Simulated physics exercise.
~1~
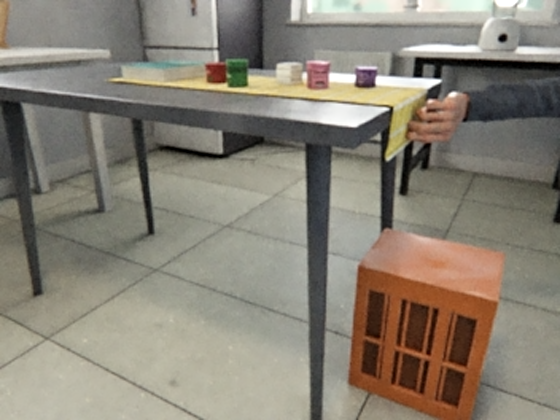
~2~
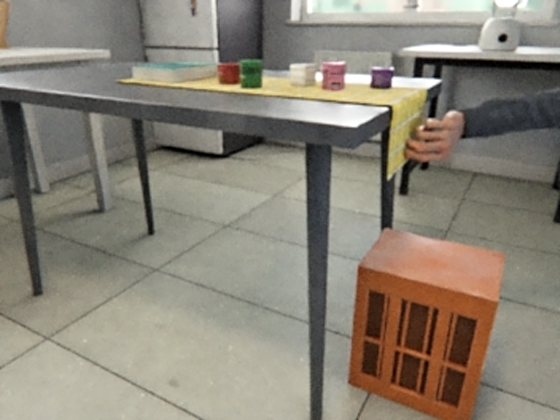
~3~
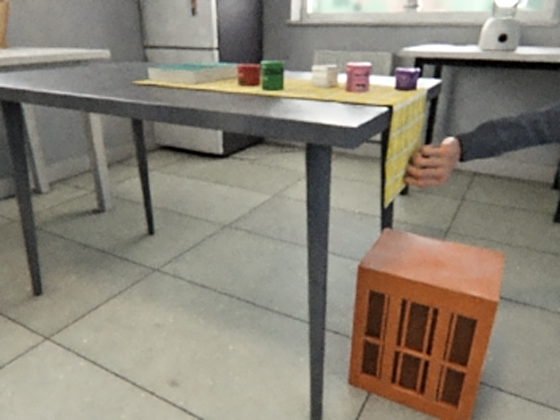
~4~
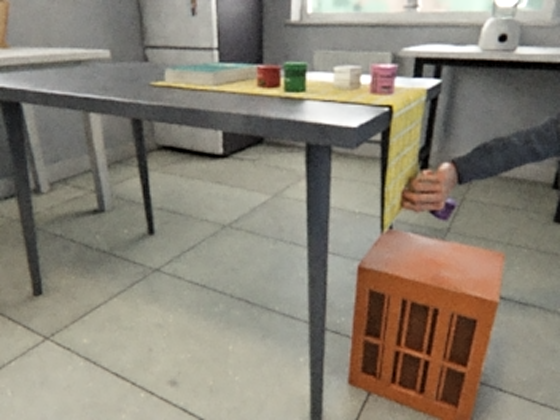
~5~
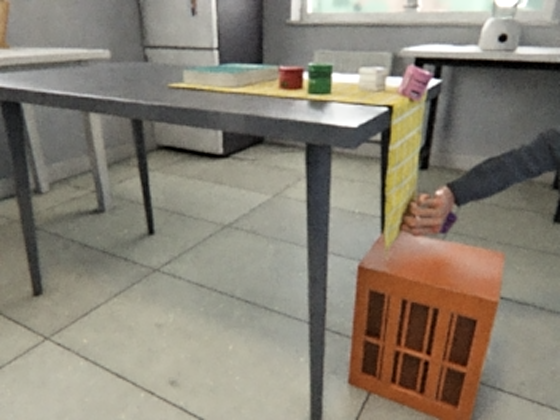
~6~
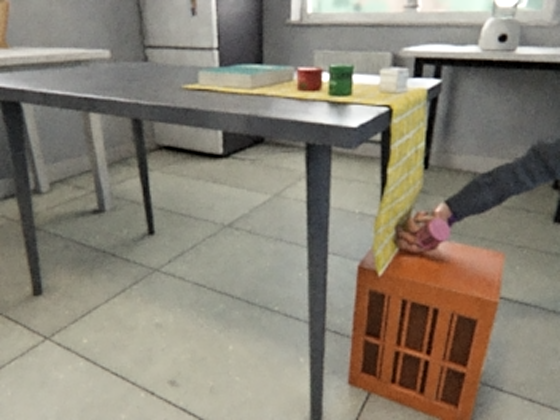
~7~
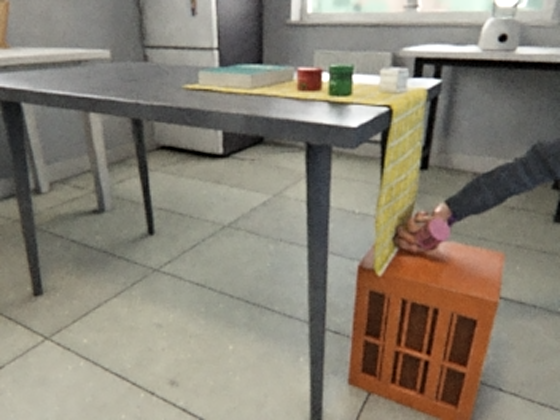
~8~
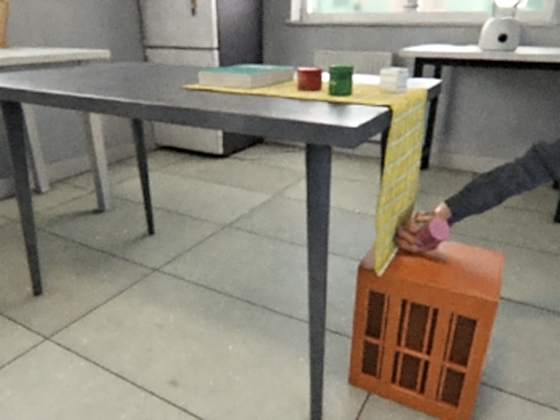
Yellow tablecloth being pulled slowly down by a hand, carrying purple and pink pots off the table, its hem reaching an orange crate.
